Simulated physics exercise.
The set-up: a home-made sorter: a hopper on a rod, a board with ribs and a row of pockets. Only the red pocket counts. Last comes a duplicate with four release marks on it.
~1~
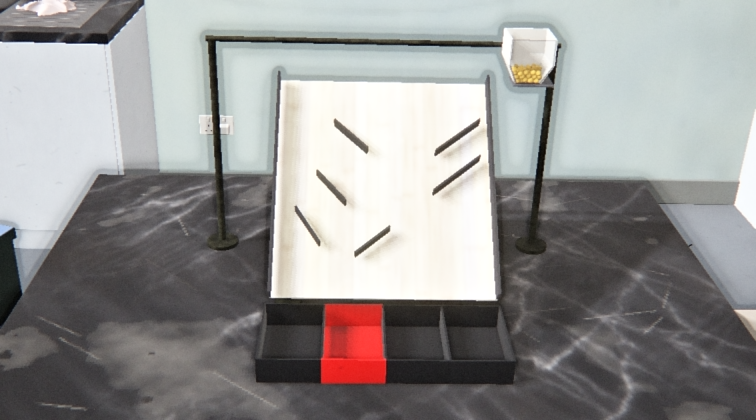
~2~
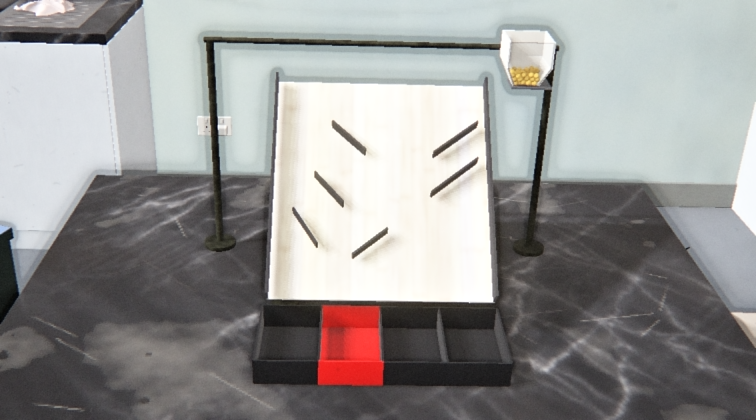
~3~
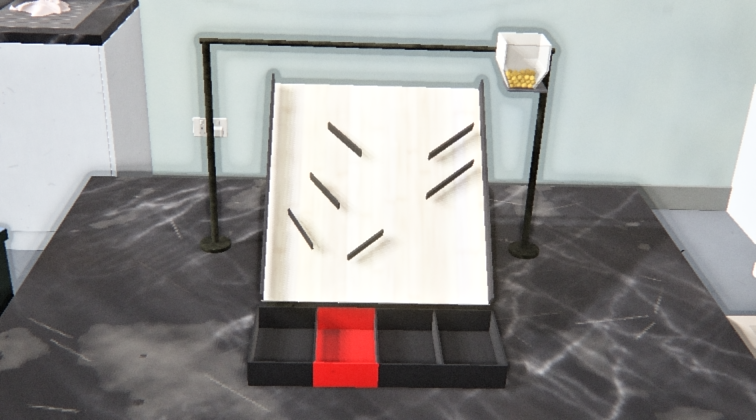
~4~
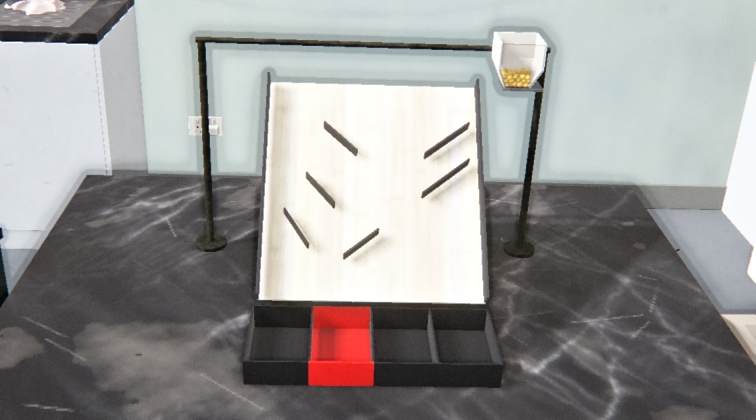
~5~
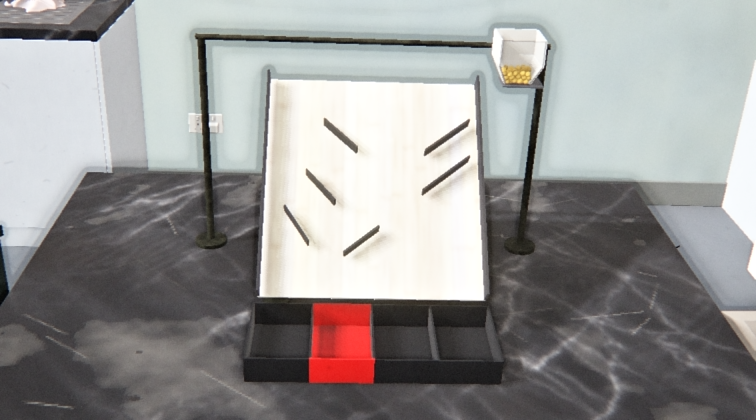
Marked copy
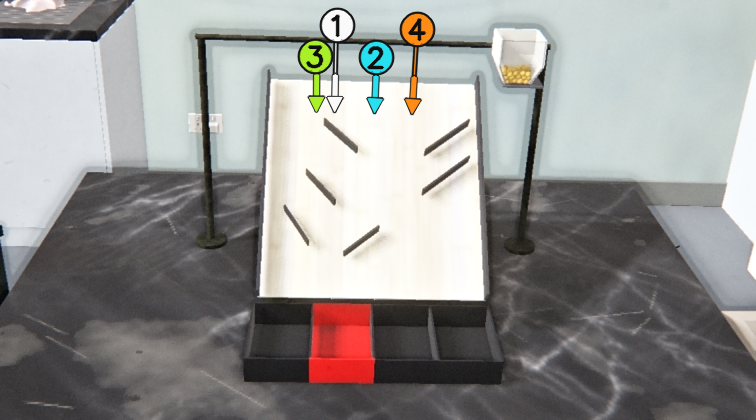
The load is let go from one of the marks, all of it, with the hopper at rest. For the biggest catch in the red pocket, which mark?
I would pick mark 3.
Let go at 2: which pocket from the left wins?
The third from the left.
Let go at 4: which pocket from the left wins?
The third from the left.
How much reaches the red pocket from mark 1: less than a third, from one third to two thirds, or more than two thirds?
It is less than a third.
On the marked copy, mark 1 meets the board at (334, 106); mark 2 meets the board at (374, 107); mark 3 meets the board at (316, 106); mark 4 meets the board at (412, 108).
Choosing 1, close to a quarter in the red pocket, close to two thirds in other pockets, a small share outside the box.
Choosing 2, a small share in the red pocket, close to two thirds in other pockets, a small share outside the box.
Choosing 3, close to half in the red pocket, close to a third in other pockets, a small share outside the box.
Choosing 4, only a few in the red pocket, the bulk in other pockets, a small share held on the board, a small share outside the box.
